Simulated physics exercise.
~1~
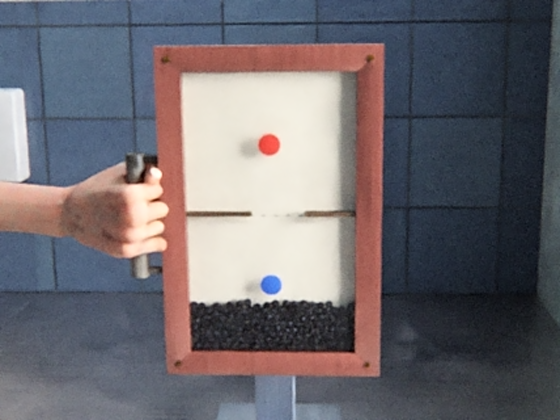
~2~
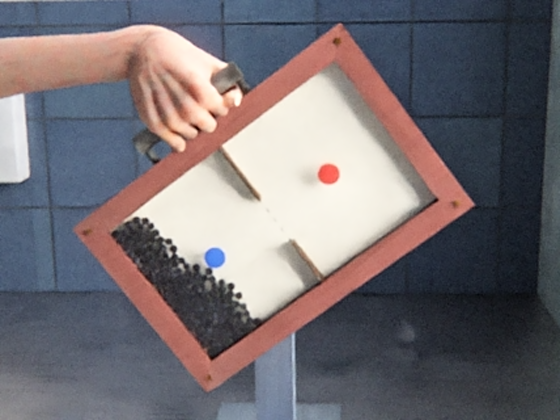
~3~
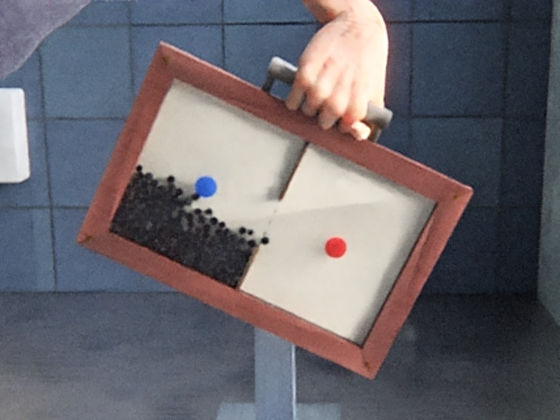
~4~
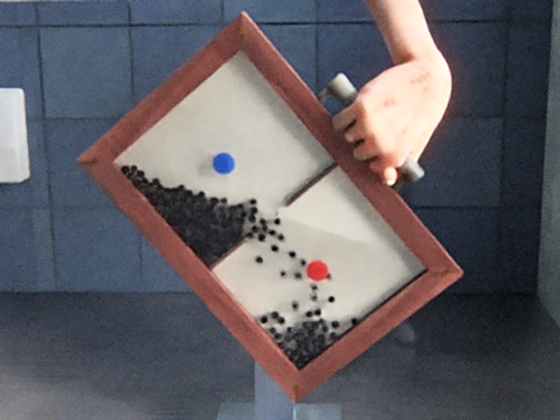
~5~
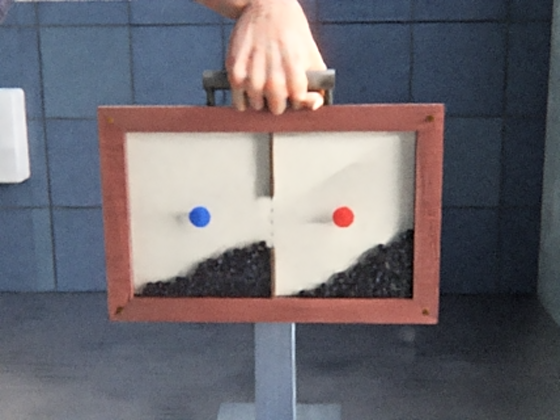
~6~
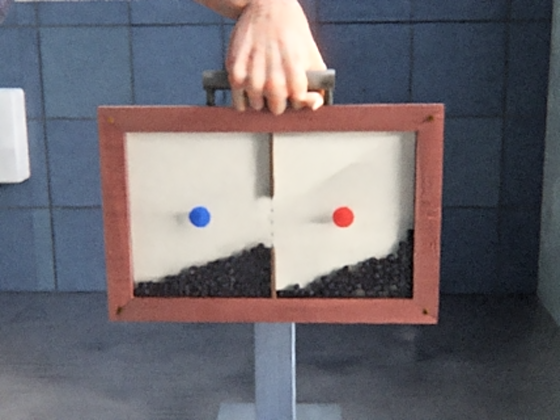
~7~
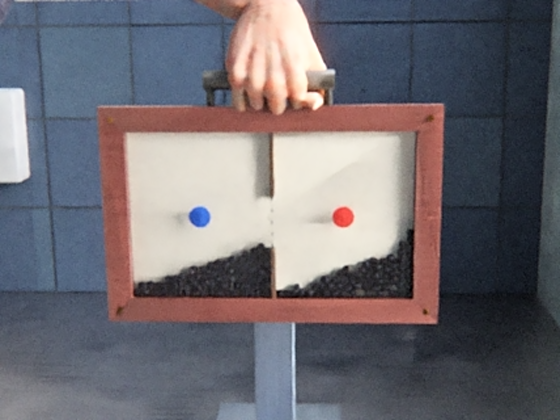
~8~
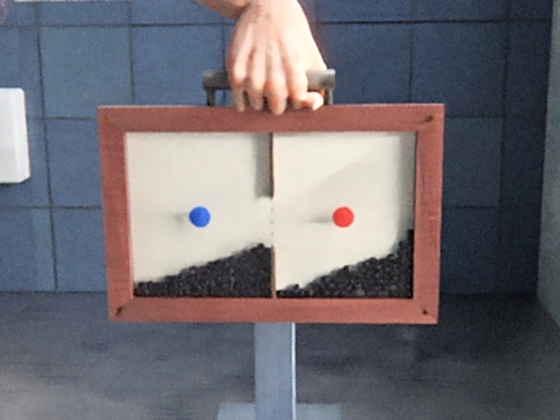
We see a hand turn a framed case of small black beads clockwise well past its side, sending some beads through the divider's gap from the blue-dotted chamber into the red-dotted one, then swing it back to rest sideways, with sloping piles lying still in both chambers.
